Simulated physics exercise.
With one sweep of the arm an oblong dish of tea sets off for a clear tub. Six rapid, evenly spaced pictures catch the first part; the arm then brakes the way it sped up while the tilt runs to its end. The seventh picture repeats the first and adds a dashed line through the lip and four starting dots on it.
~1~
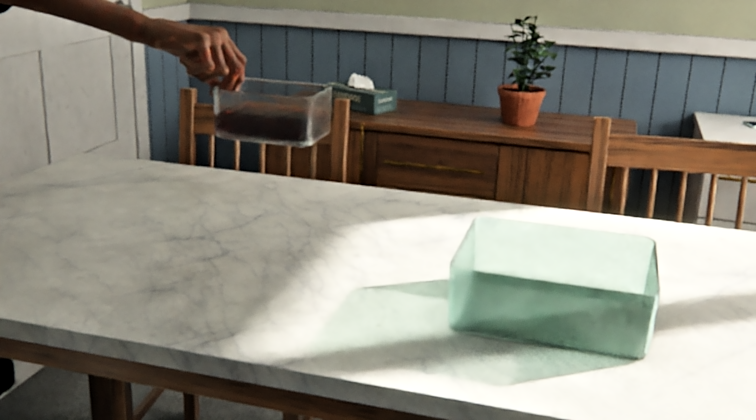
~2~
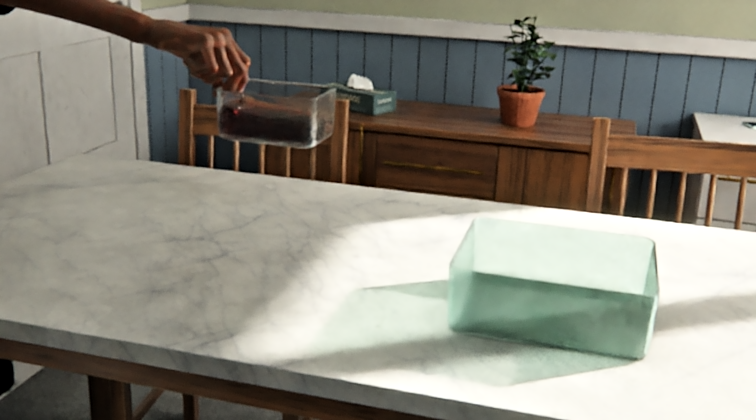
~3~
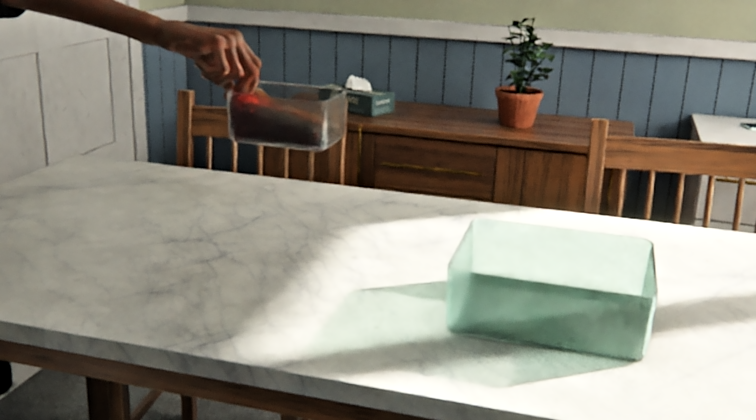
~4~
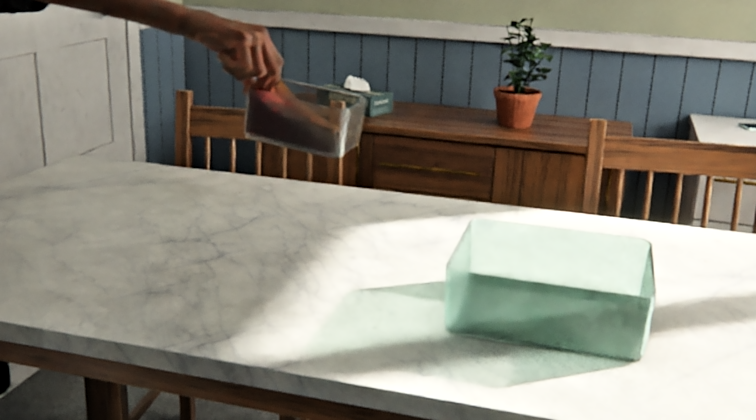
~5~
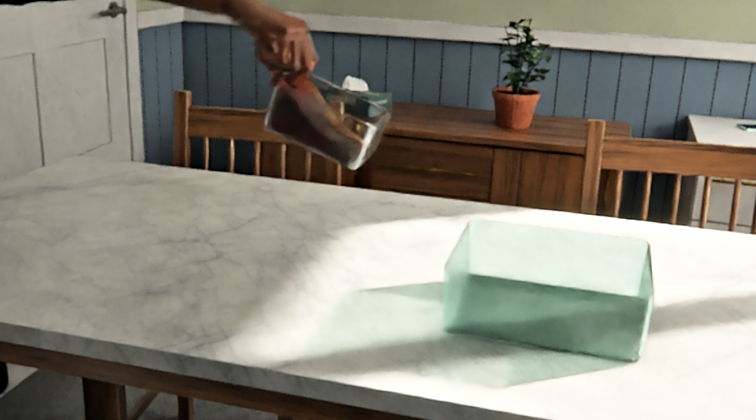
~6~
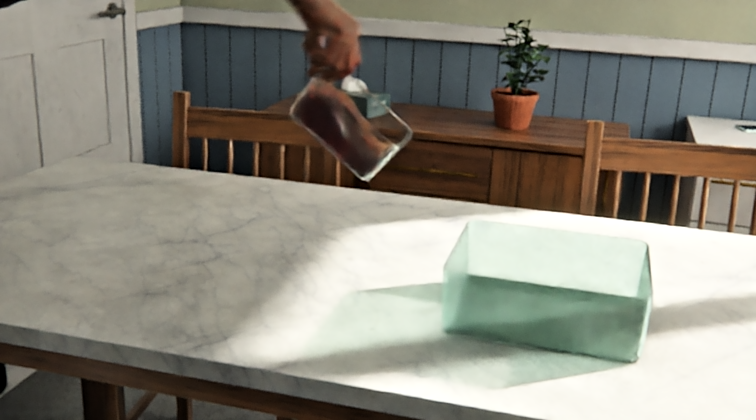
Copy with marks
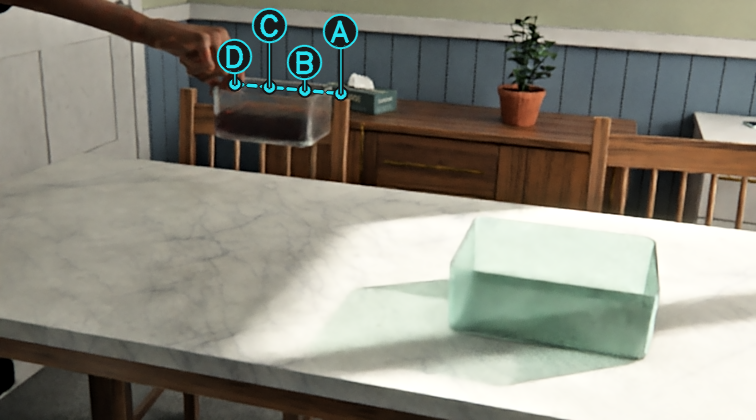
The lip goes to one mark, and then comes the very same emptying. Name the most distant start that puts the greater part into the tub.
C will do.
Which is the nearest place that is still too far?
It is D.
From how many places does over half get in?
Three of them.
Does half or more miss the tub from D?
Yes.
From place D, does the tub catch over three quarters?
No.
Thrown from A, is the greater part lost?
No, that is safe.
On the marked copy, A at (340, 93); B at (304, 90); C at (269, 87); D at (234, 84).
With A, about 92 % lands in the tub, 5 % falls short and 3 % goes beside or beyond.
With B, about 76 % lands in the tub, 18 % falls short and 6 % goes beside or beyond.
With C, about 66 % lands in the tub, 24 % falls short and 10 % goes beside or beyond.
With D, about 37 % lands in the tub, 55 % falls short and 8 % goes beside or beyond.
